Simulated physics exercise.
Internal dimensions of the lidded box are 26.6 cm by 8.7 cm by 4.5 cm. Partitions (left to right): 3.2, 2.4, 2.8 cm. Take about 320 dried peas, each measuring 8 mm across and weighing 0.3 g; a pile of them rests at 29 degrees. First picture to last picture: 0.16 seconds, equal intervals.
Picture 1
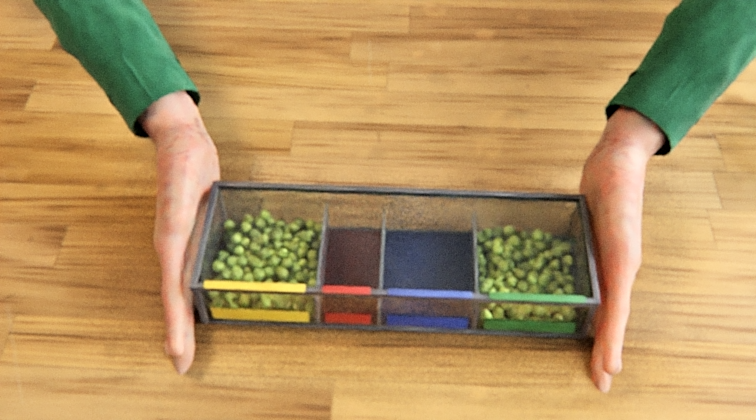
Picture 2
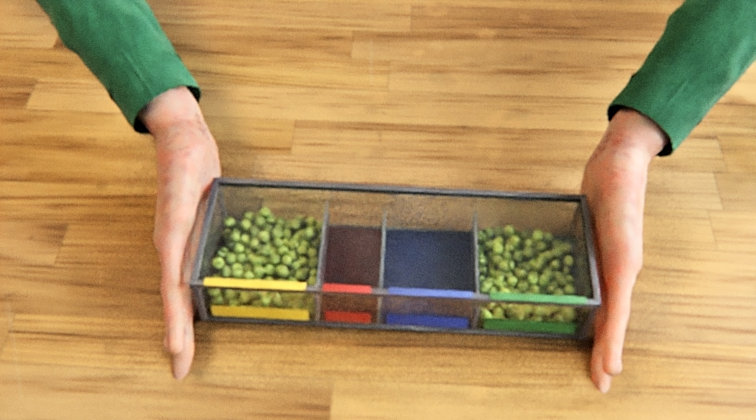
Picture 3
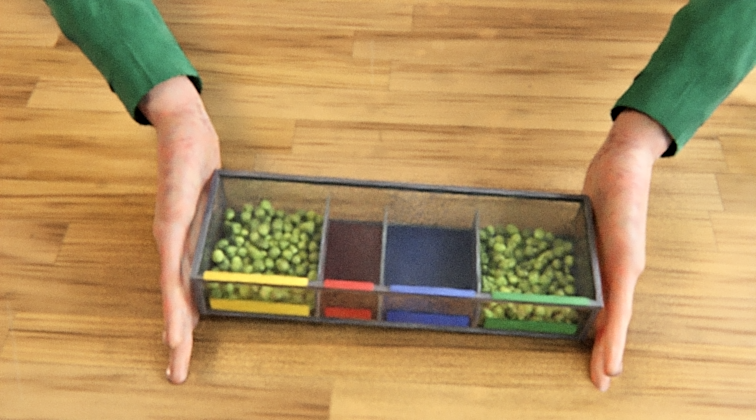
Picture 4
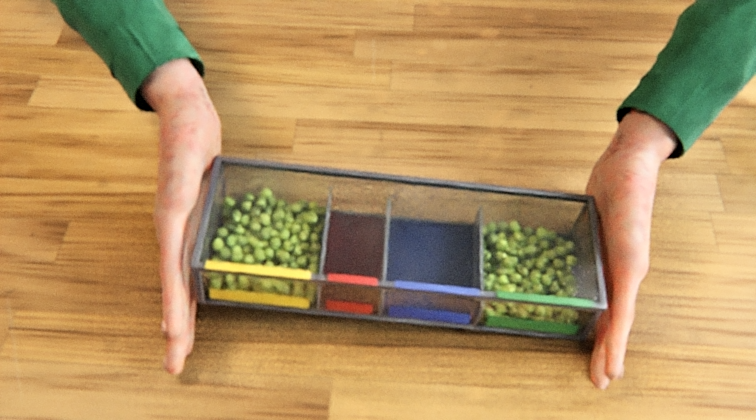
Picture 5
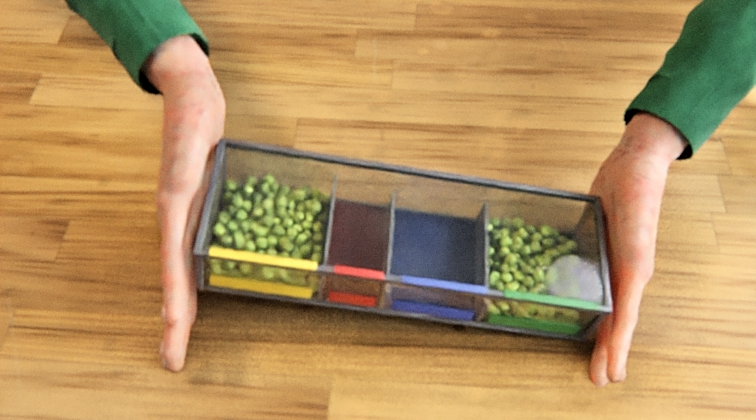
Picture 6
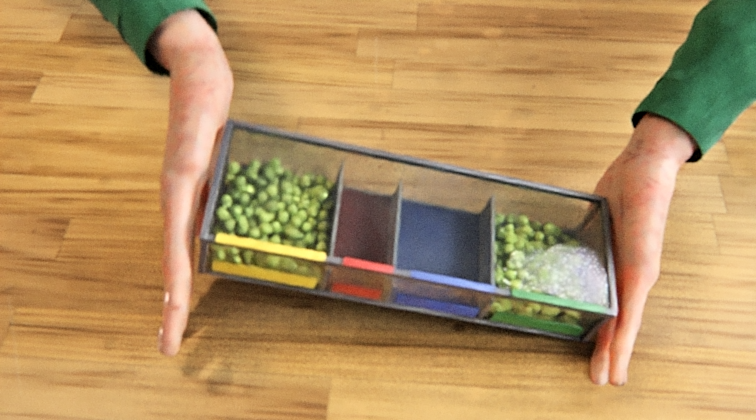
On a wooden table, two hands tilt a divided box of green peas rightward.
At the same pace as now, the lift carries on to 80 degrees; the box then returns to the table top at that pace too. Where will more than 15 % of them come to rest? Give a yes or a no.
At the end, red: Fails to beat the threshold. Blue: Fails to beat the threshold. Green: Beats the threshold. Yellow: Beats the threshold.
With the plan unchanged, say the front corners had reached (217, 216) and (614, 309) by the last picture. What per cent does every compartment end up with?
Red 0 %, blue 0 %, green 45 %, yellow 50 %.
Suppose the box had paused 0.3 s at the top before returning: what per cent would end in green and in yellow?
Then green keeps 45% and yellow keeps 45%.
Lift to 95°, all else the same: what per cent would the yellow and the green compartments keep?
You'd see yellow with 45 % and green with 50 %.
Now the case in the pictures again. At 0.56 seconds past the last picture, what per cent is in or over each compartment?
Shares - red: 5; blue: 0; green: 40; yellow: 55.
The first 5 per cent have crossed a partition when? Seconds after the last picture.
0.55 s, roughly.
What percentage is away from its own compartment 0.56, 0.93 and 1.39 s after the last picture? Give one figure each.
5, 10, 10.
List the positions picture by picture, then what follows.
Box tilt 0 degrees, front corners at (197, 284) and (593, 300); green 40 %, yellow 60 %, in the first frame.
Box tilt 1 degrees, front corners at (197, 281) and (594, 301), in the second frame.
Box tilt 2 degrees, front corners at (197, 275) and (596, 303), in the third frame.
Box tilt 6 degrees, front corners at (198, 264) and (600, 305), lowest corner right front, in the fourth frame.
Box tilt 10 degrees, front corners at (201, 250) and (605, 307), lowest corner right front, in the fifth frame.
Box tilt 14 degrees, front corners at (207, 236) and (610, 311), lowest corner right front; green 40 %, yellow 60 %, in the sixth frame.
Then, 0.56 s after the last picture, tilt 80 degrees; red 5 %, green 40 %, yellow 55 %.
Then, 0.93 s after the last picture, tilt 34 degrees; blue 5 %, green 45 %, yellow 50 %.
Then, 1.39 s after the last picture, tilt 0 degrees; blue 5 %, green 45 %, yellow 50 %.
In the end, red 0 %, blue 5 %, green 45 %, yellow 50 %.
